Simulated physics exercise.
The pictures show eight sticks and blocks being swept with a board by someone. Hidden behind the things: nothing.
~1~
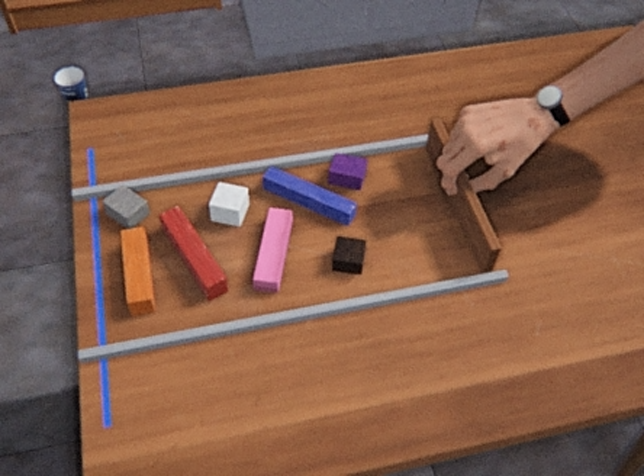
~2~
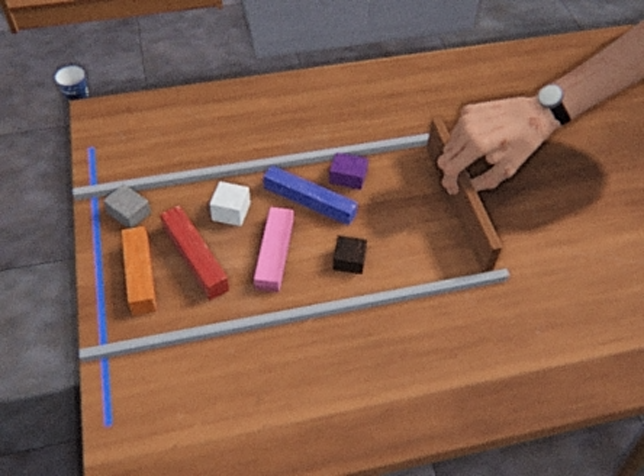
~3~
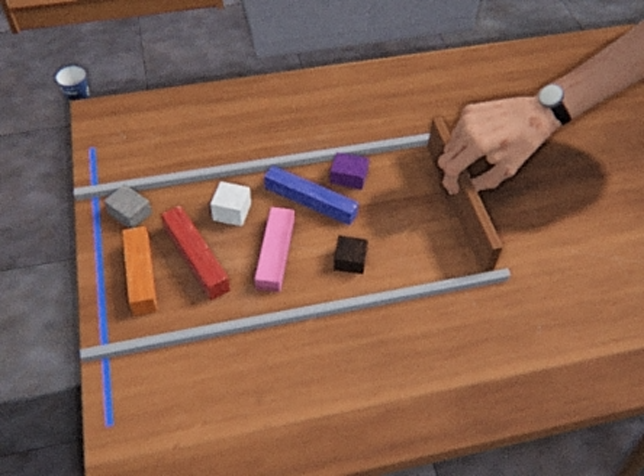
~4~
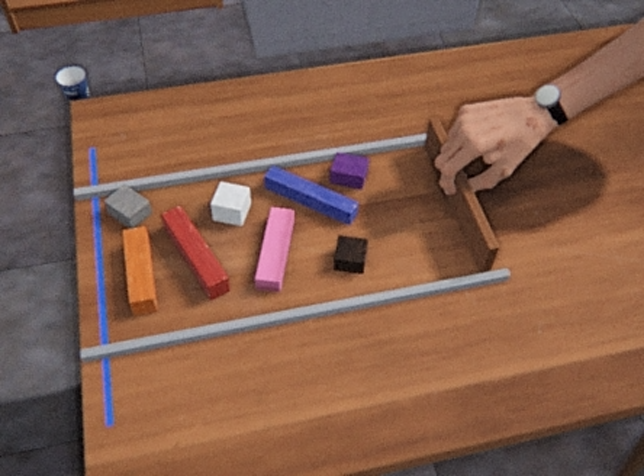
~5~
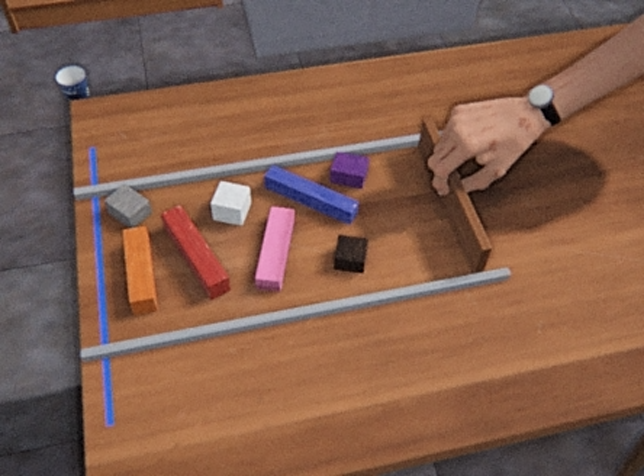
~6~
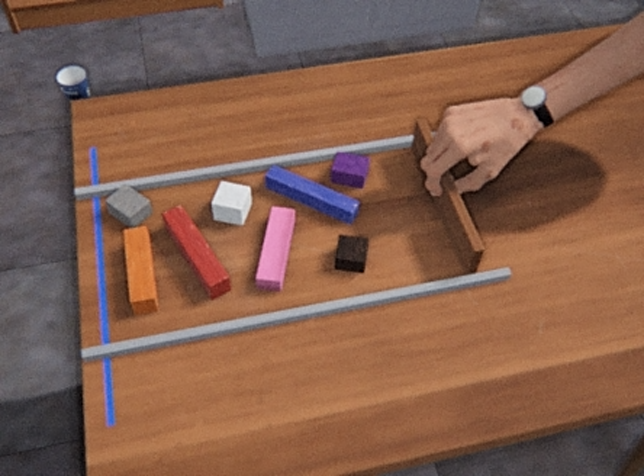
A wooden board held by a hand wearing a watch stays nearly still, then slides slightly left between two grey rails, while the eight coloured blocks and sticks lying between it and the blue tape line show no clear movement.
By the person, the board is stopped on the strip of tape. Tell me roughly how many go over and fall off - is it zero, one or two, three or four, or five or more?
I expect at least five of them will drop off.
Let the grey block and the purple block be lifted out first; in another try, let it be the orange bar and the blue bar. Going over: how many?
The first try gives 4, the second gives 4.
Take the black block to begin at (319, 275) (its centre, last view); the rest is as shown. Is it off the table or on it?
The black block stays put.
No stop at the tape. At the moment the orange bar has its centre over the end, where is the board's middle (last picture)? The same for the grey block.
The middle is at (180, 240) when it's the orange bar, and at (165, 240) when it's the grey block.
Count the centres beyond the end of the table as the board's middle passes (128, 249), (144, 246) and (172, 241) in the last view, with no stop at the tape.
Per position: 4 / 3 / 1.
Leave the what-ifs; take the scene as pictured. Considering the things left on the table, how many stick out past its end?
Overhanging ones - 2.
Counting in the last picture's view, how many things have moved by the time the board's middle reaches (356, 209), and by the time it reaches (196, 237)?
At the first spot the count is 3, and at the second it is 8.
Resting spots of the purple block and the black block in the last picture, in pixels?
In the last picture they sit at about (78, 211) and about (86, 309).
Early on, none off yet; grey block at rest near (129, 207); orange bar at rest near (141, 270); red bar at rest near (196, 251).
A while later, none off yet; grey block moving near (120, 208); orange bar travelled a little near (110, 278); red bar travelled about its own width near (130, 265).
Finally, the number that fall off is five or more; lost, blue bar, pink stick, white block, red bar, orange bar and grey block.
